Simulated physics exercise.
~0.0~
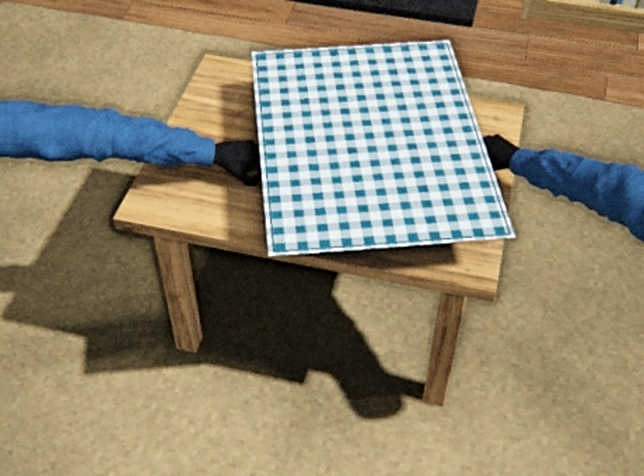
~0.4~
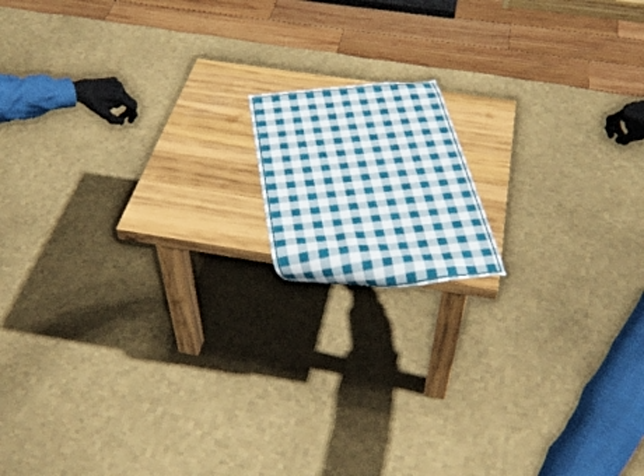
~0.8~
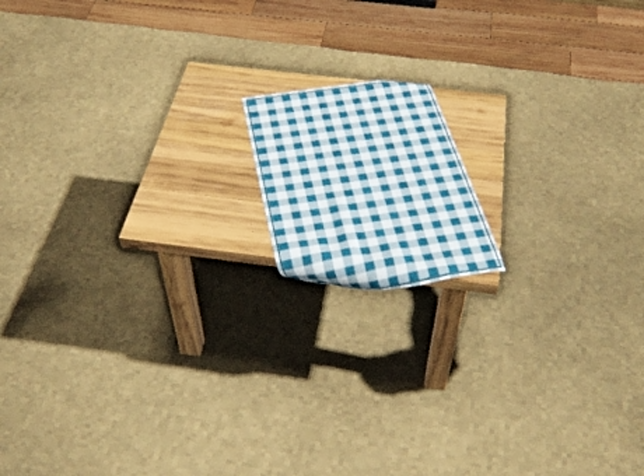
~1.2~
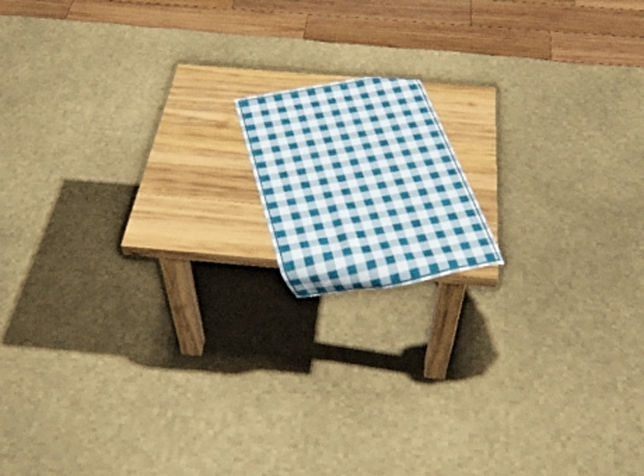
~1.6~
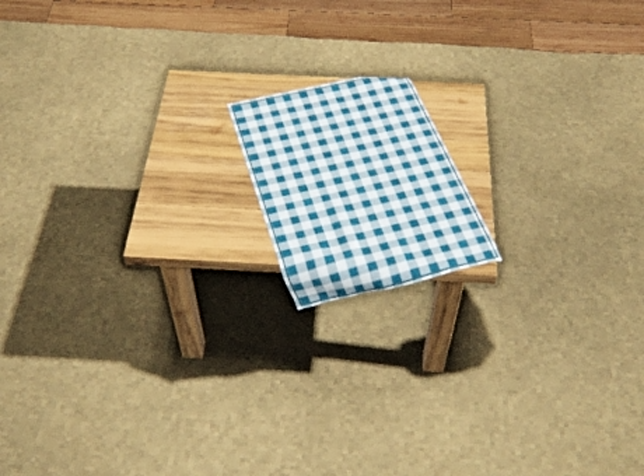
A blue-and-white checked tea towel drops from two gloved hands and settles overhanging a wooden table's edge.
